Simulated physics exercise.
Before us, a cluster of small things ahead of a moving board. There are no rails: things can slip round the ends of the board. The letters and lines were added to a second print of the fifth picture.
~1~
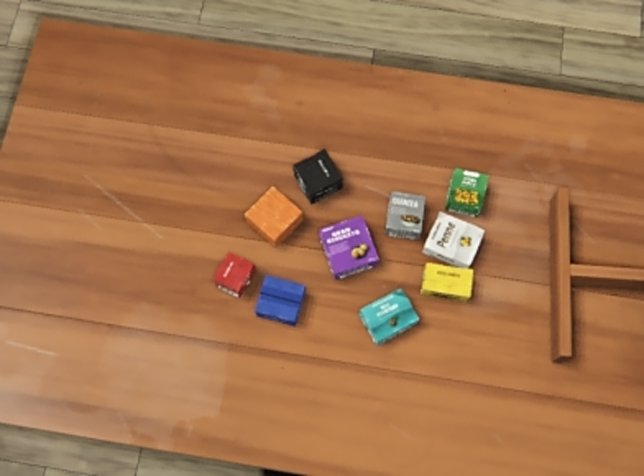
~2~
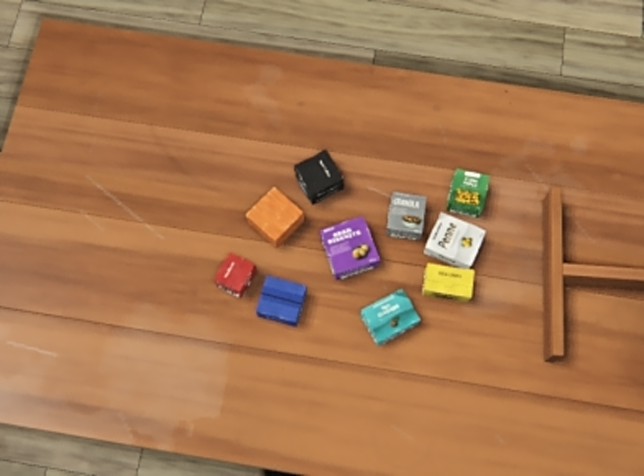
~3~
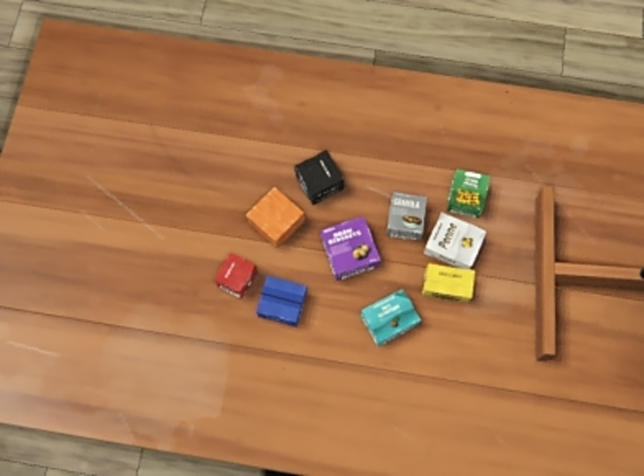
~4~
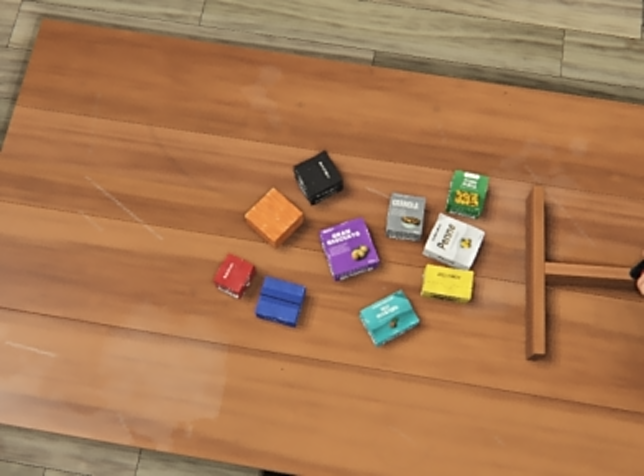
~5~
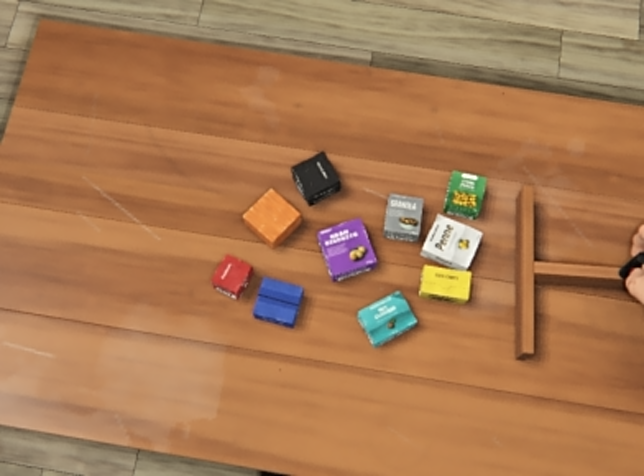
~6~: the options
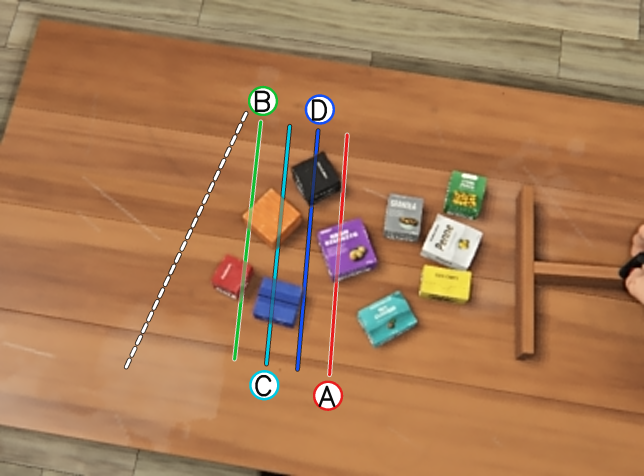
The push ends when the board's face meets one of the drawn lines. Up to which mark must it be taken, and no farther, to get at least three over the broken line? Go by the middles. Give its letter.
B.
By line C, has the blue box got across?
No.
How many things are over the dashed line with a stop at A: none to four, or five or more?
The count is none.
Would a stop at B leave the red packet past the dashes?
Yes.
On the copy, A at (339, 249); B at (248, 235); C at (279, 240); D at (308, 245); the dashed line at (190, 232).
On B. First, board (428, 251); red packet (233, 277); orange block (272, 219); none across.
Then, board (327, 235); orange block (232, 208); red packet (212, 282); none across.
Finally, board (250, 223); orange block (162, 202); red packet (139, 283); five across.
By contrast, A gets none across; C gets only one across; D gets none across.
